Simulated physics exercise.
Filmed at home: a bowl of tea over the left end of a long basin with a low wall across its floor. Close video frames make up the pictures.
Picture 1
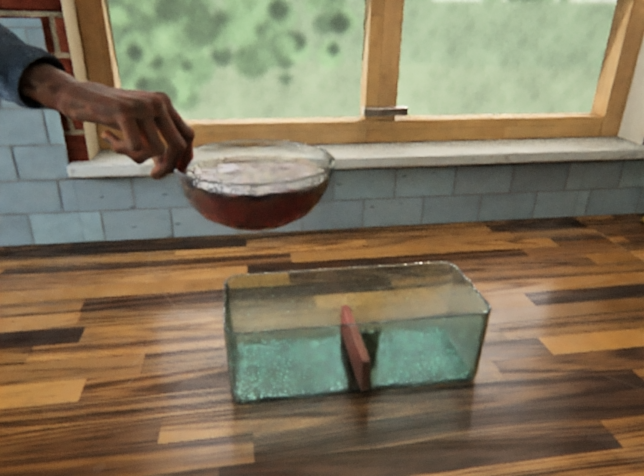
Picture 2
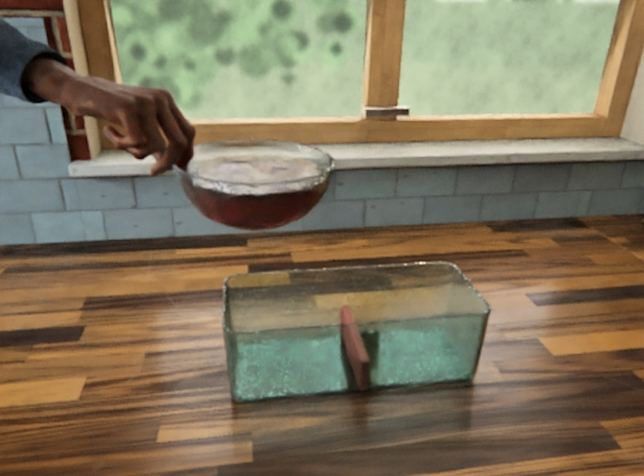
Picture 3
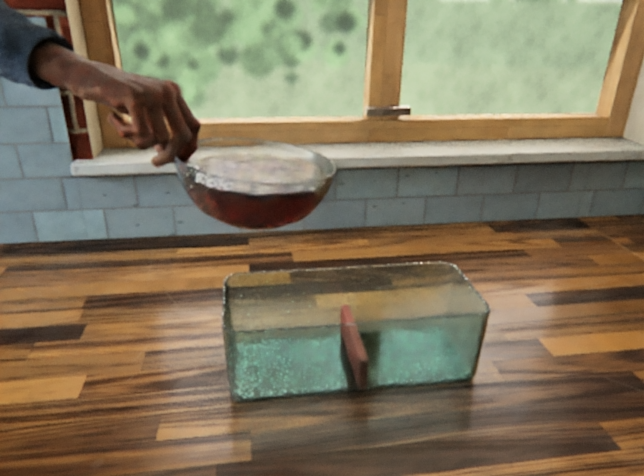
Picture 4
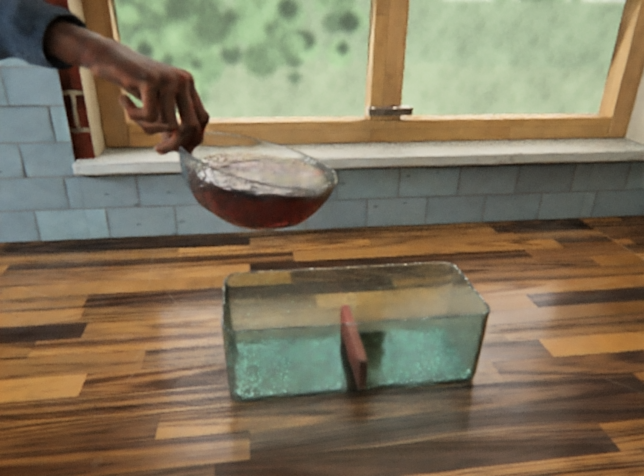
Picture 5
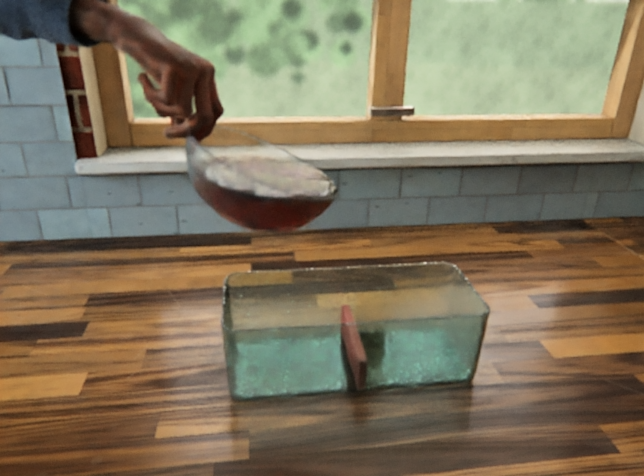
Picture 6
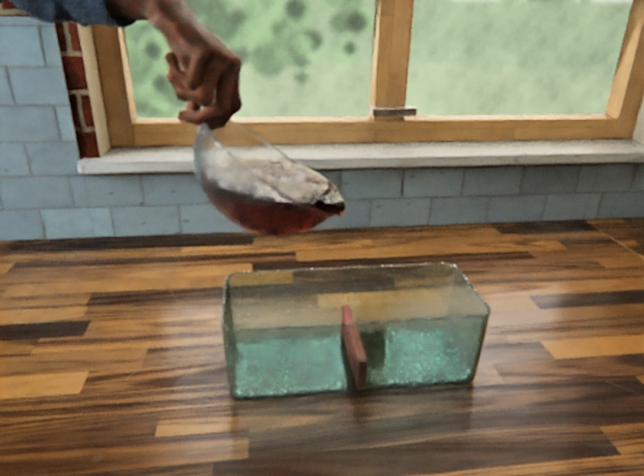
A dark-skinned hand in a blue-grey sleeve holds a clear glass bowl of reddish-brown tea above a striped wooden counter, seen from slightly above, with a wood-framed window and grey-blue tiles behind. Below sits a long glass basin of greenish water, a low reddish wall across its middle. The hand shifts right and tilts the bowl steadily rightward, its liquid reaching the lowered rim, while the basin stays still.
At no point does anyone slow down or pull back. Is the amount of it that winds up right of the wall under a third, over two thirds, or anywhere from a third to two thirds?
The share right of the wall will be moderate, one third to two thirds.
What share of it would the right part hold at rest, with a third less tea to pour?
Near 45 parts in a hundred.
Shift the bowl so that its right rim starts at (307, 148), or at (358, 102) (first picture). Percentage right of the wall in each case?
In order, some 30 and 65 percent.
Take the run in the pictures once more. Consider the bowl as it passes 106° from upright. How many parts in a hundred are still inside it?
About 0 %.
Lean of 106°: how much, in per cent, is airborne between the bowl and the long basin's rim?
Around 25 in a hundred.
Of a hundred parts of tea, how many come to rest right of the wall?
It is close to 50 per cent.
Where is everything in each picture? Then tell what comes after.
The first picture shows tilt 0°; pouring edge (333, 158); surface from (181, 175) to (327, 170); the long basin's rim runs from (225, 304) to (471, 286); the wall's top is at (355, 331).
The second picture shows tilt 2°; pouring edge (333, 160); surface from (180, 173) to (327, 171).
The third picture shows tilt 6°; pouring edge (334, 166); surface from (182, 169) to (328, 173).
The fourth picture shows tilt 14°; pouring edge (335, 177); surface from (186, 166) to (331, 177).
The fifth picture shows tilt 25°; pouring edge (335, 190); surface from (192, 165) to (335, 182); 1 per cent is over the edge.
The sixth picture shows tilt 37°; pouring edge (331, 206); surface from (199, 169) to (317, 187); 8 per cent is over the edge.
A moment on, the tilt is 106° and 2 per cent is still to pour, 20 is left of the wall and 52 right of it.
Next, the tilt is 122° and 0 per cent is still to pour, 36 is left of the wall and 39 right of it.
Then the tilt is 122° and 0 per cent is still to pour, 40 is left of the wall and 50 right of it.
Later the tilt is 122° and 0 per cent is still to pour, 41 is left of the wall and 49 right of it.
Finally, 41 per cent lies left of the wall, 49 right of it and 10 outside.
